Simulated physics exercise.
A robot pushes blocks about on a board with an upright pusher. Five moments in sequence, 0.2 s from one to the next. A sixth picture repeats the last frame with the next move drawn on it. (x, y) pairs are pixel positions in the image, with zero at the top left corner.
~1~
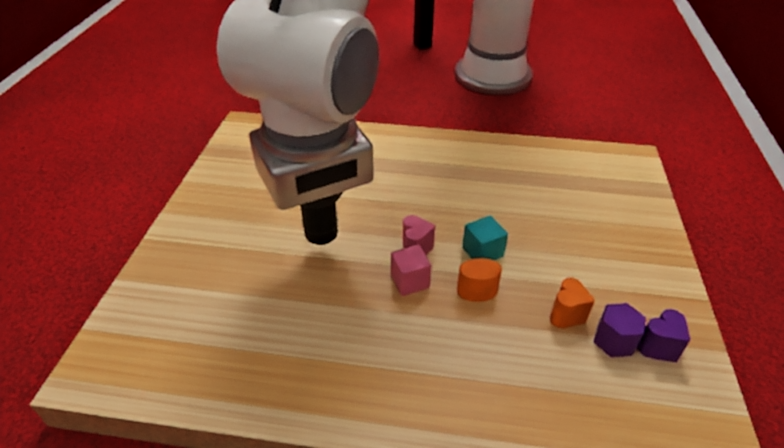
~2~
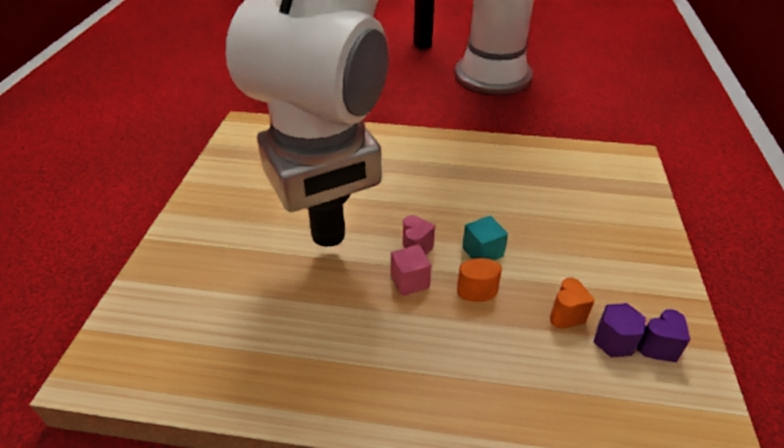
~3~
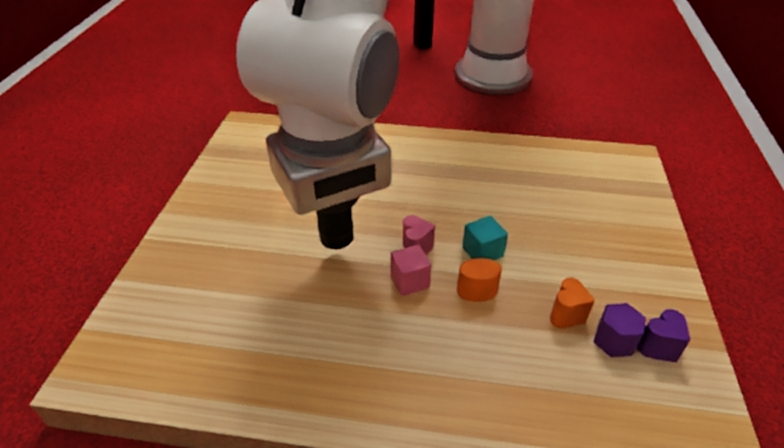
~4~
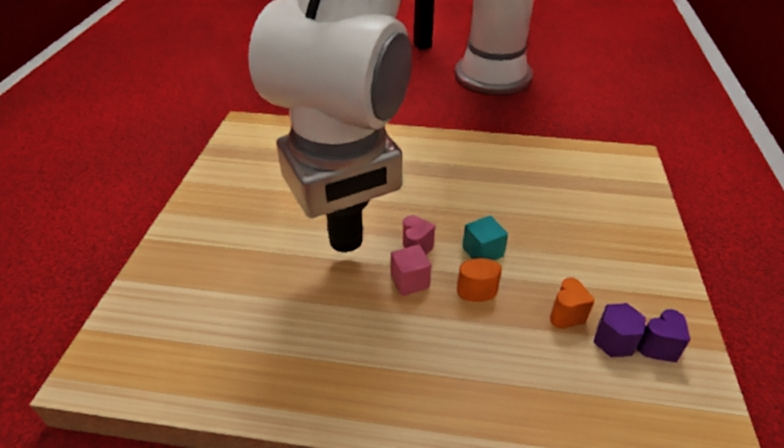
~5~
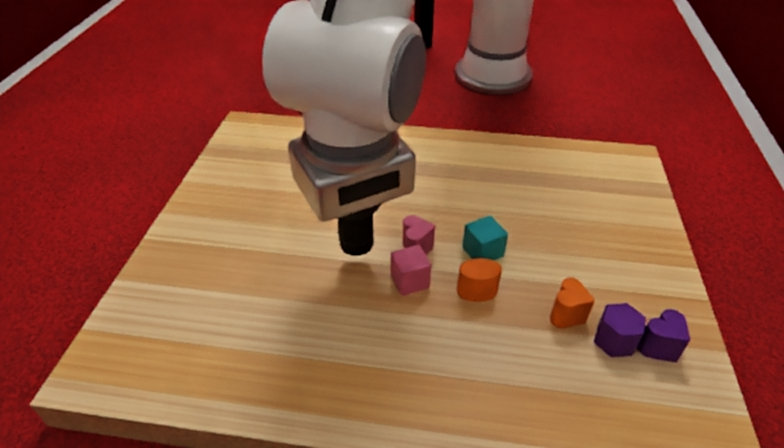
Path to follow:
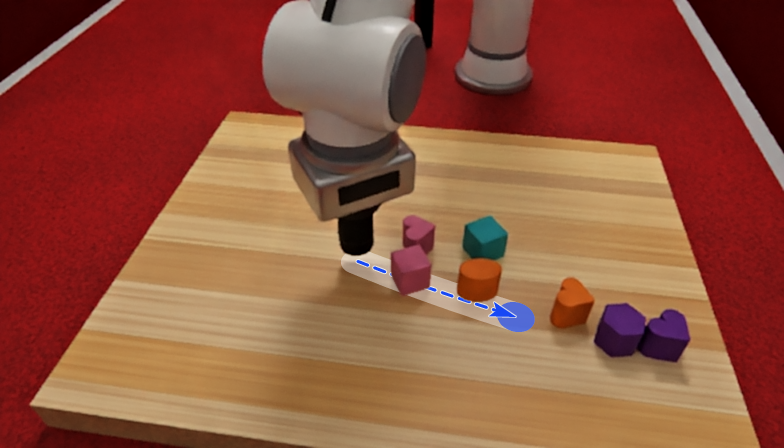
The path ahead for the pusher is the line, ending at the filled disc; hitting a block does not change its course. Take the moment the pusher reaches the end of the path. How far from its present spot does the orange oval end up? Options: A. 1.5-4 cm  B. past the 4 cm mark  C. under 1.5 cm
Letter B.
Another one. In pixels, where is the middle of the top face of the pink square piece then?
I think it will end close to (531, 324).
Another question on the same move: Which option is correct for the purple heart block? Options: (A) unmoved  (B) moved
The answer is A.
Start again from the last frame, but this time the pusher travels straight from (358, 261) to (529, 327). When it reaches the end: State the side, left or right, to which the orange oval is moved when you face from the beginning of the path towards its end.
Towards the left-hand side.
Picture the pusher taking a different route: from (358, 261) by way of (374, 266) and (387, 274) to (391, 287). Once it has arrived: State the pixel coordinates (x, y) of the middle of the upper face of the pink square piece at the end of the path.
It sits at (427, 269).
The drawn path runs from (358, 261) directly to (516, 317).
What follows on the original path. One third of the way, pusher at (407, 263); pink square piece at (444, 270).
Two thirds of the way, pusher at (462, 282); pink square piece at (492, 299), turned 45° clockwise; orange oval at (514, 277), turned 105° anticlockwise.
At the end, pusher at (520, 300); pink square piece at (531, 324), turned 115° clockwise; pink heart block not moved; orange oval at (543, 277), turned 140° anticlockwise; purple heart block not moved.
